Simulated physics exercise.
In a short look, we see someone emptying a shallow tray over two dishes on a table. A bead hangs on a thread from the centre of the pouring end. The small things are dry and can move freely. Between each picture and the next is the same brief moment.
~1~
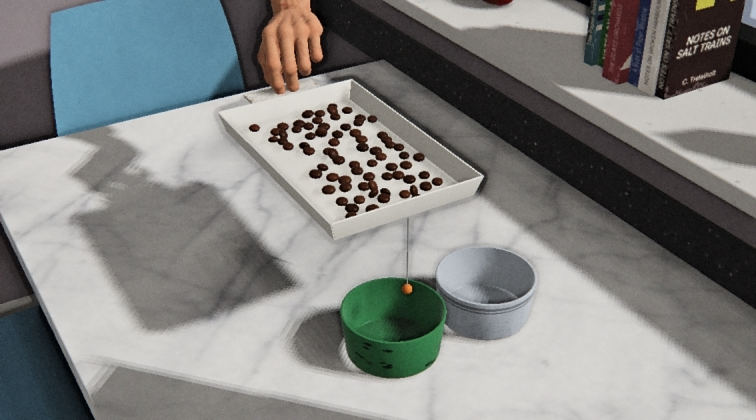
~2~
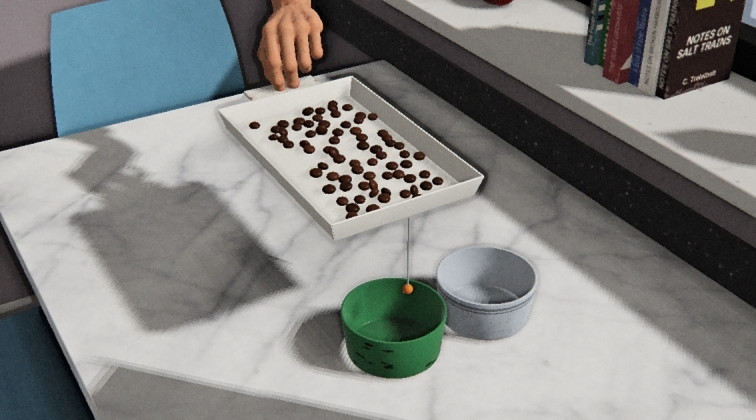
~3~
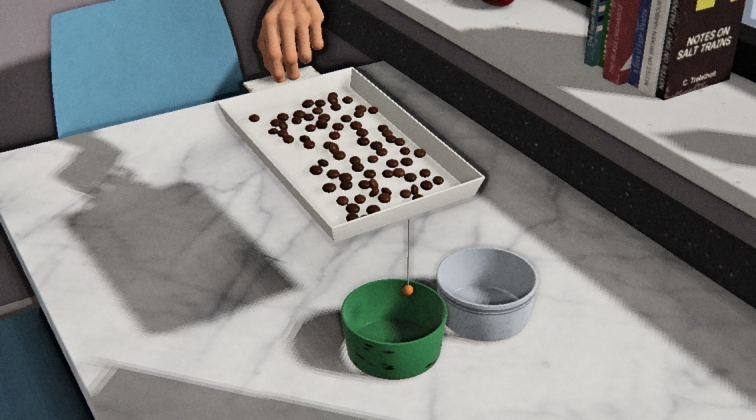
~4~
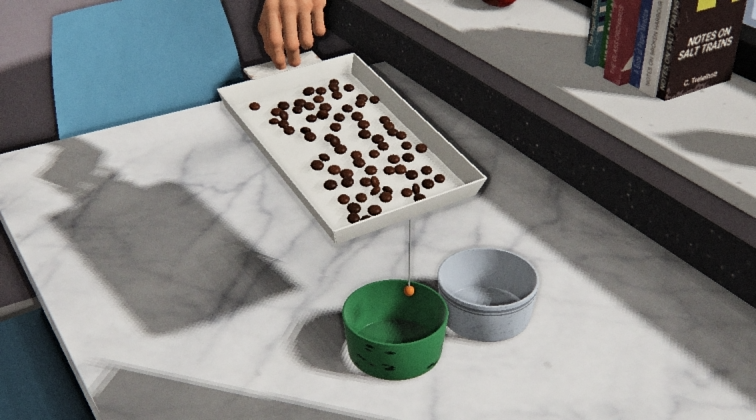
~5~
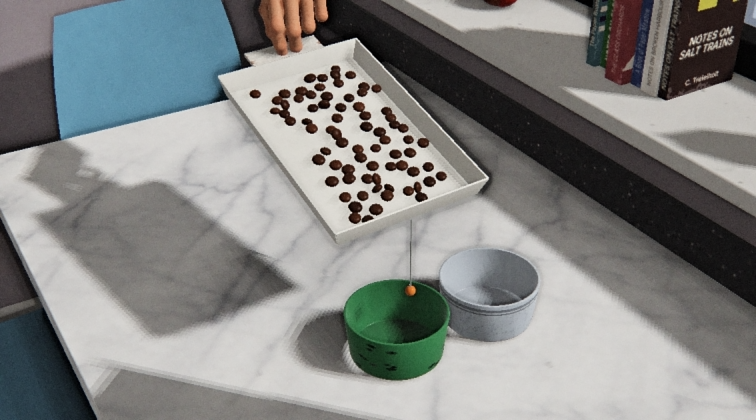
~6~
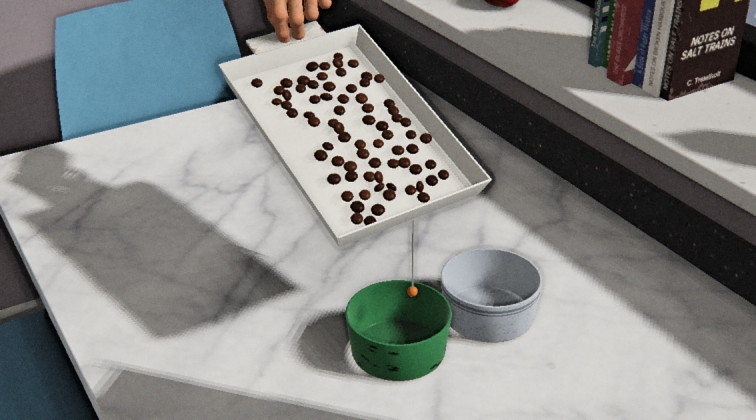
On a marble table, a hand holds the far end of a shallow white tray of loose brown drops above a green dish and a grey one, an orange bead hanging from its near edge. The hand gradually raises the far end, the near edge dips slightly at its left corner, and the drops spread a little.
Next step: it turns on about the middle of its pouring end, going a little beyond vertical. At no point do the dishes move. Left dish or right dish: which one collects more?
The left one.
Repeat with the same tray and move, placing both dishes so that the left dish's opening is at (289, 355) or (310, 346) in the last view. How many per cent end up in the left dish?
Trial 1 around 10 percent, trial 2 around 20 percent.
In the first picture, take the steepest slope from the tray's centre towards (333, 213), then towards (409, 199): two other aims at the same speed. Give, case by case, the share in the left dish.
Roughly 20 % in the first case and 20 % in the second.
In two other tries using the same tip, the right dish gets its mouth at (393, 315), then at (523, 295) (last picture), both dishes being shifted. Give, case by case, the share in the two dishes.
In order, about 50 and 60 in a hundred.
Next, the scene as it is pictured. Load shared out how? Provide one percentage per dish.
I'd say the left dish holds some 40 % and the right dish some 0 %.
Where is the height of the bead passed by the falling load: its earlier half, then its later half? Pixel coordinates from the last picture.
Initially about (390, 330); subsequently about (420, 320).
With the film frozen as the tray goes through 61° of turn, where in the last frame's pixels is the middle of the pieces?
Look around (388, 207) in the last picture.
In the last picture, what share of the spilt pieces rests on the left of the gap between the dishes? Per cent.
Near 50 in a hundred.
Just after the last frame, tray tipped steeply; every one on the tray.
A moment on, tray tipped past a quarter turn; roughly half on the tray; about a tenth in the left dish; roughly a quarter outside both; about a tenth in the air.
Further on, tray tipped past a quarter turn; roughly a third in the left dish; roughly two thirds outside both.
When it is over, tray tipped past a quarter turn; roughly a third in the left dish; not one in the right dish; roughly two thirds outside both.
